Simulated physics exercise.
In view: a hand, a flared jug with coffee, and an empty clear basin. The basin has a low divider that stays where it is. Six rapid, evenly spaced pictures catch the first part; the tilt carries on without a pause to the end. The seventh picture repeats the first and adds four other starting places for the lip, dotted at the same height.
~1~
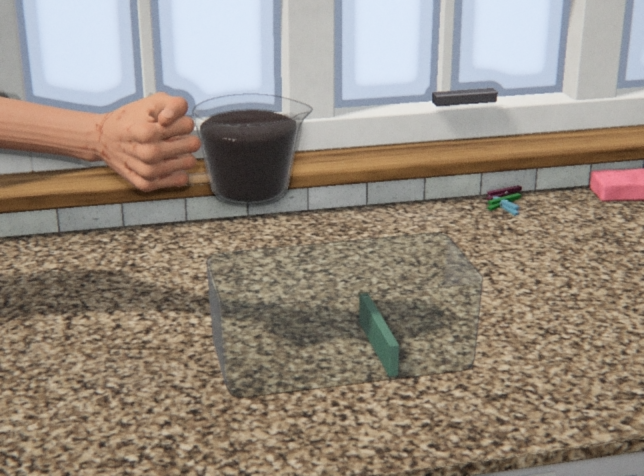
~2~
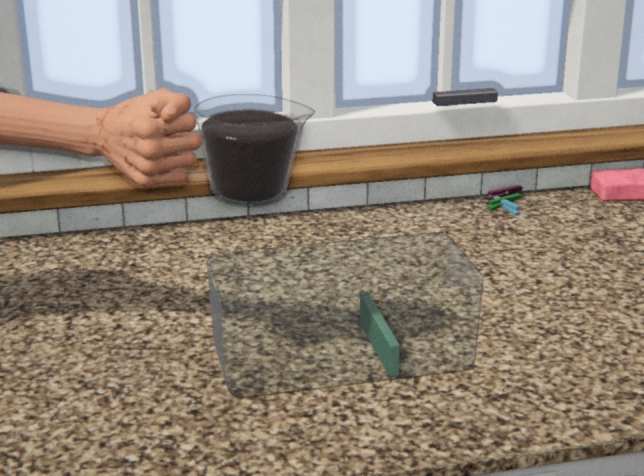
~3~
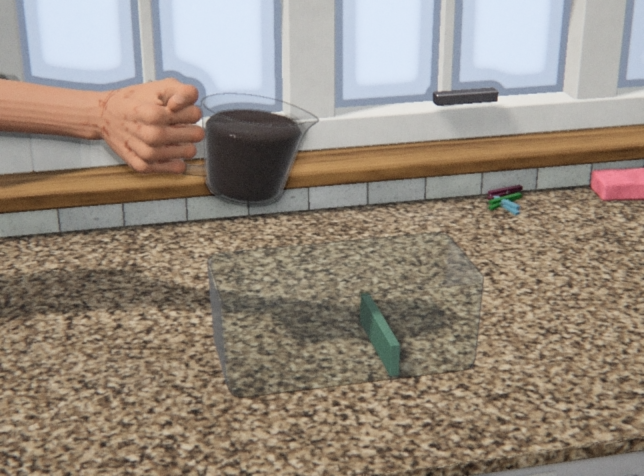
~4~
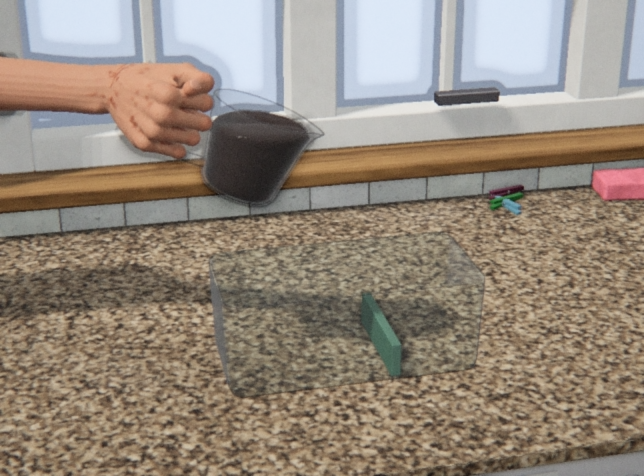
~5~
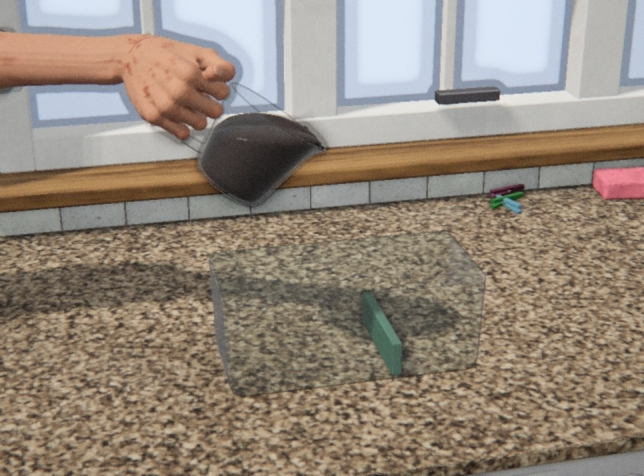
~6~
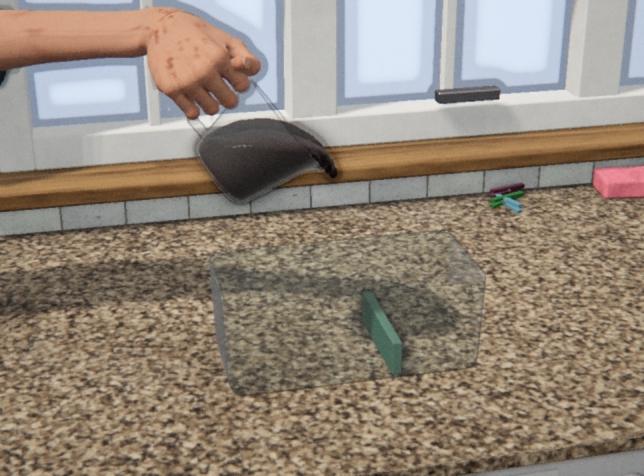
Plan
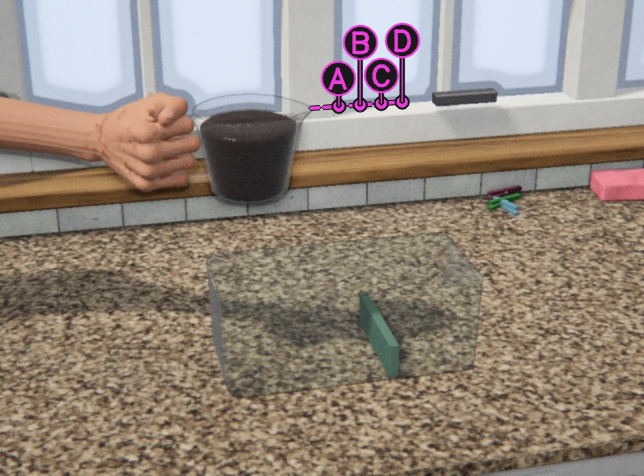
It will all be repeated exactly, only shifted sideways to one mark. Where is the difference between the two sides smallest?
Use spot B.
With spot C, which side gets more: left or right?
The right one.
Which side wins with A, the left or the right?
The left one.
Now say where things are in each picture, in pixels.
In the first frame, upright, lip at (311, 108); basin from (226, 395) to (473, 365); top of the wall at (379, 318); nothing has left yet.
In the second frame, tipped about 3°, lip at (313, 110); nothing has left yet.
In the third frame, tipped about 10°, lip at (317, 118); nothing has left yet.
In the fourth frame, tipped about 22°, lip at (323, 132); nothing has left yet.
In the fifth frame, tipped about 37°, lip at (324, 149); coffee is over the lip, down to (320, 144).
In the sixth frame, tipped about 54°, lip at (320, 169); coffee is over the lip, down to (330, 173).
In magenta, A at (338, 106); B at (360, 104); C at (381, 103); D at (402, 102).
If A is chosen, about 66 % ends left of the wall and 27 % right of it; 7 % is lost outside.
If B is chosen, about 49 % ends left of the wall and 42 % right of it; 9 % is lost outside.
If C is chosen, about 26 % ends left of the wall and 66 % right of it; 8 % is lost outside.
If D is chosen, about 22 % ends left of the wall and 71 % right of it; 8 % is lost outside.
